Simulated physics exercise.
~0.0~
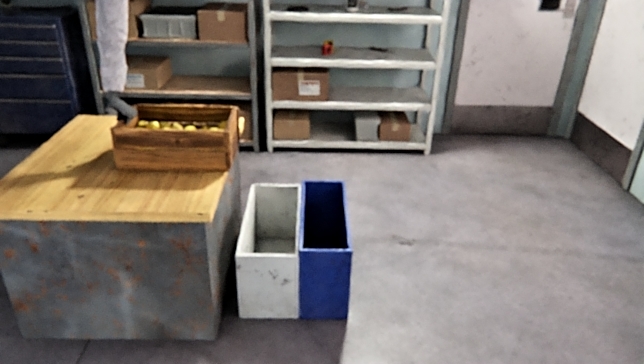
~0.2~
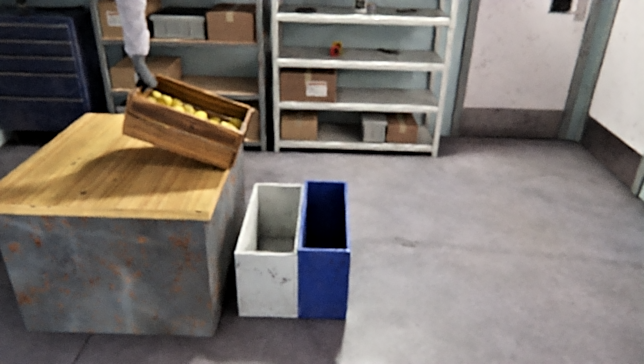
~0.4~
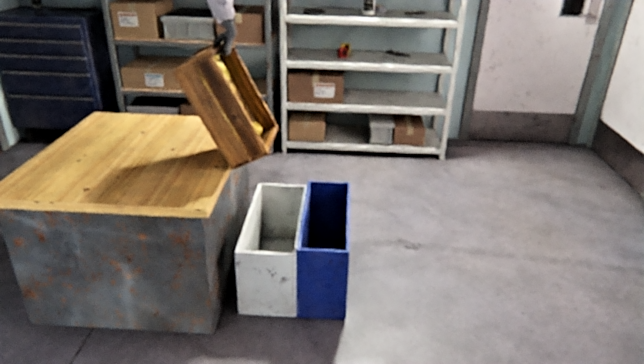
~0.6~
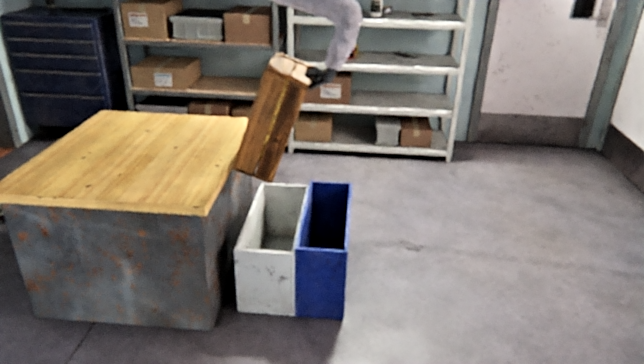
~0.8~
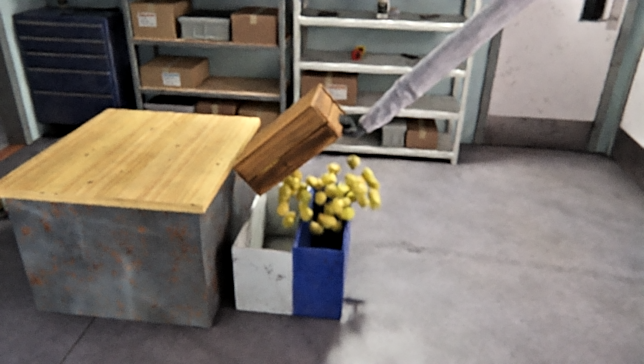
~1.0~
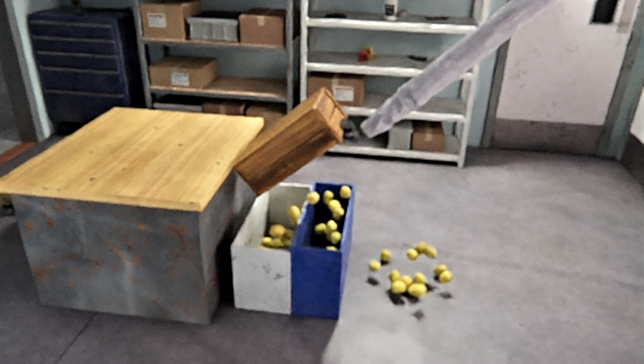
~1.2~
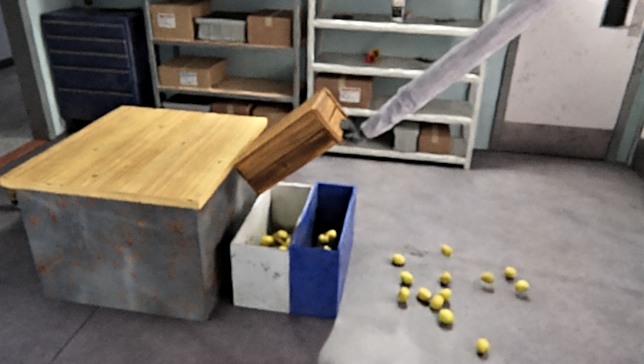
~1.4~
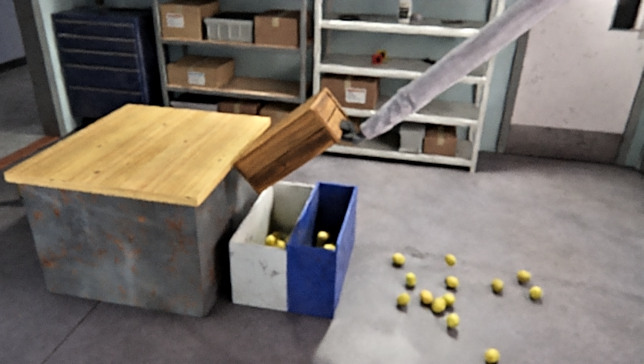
Storeroom with a gloved arm tipping a wooden crate of yellow lemons into white and blue bins, some scattering across the floor.
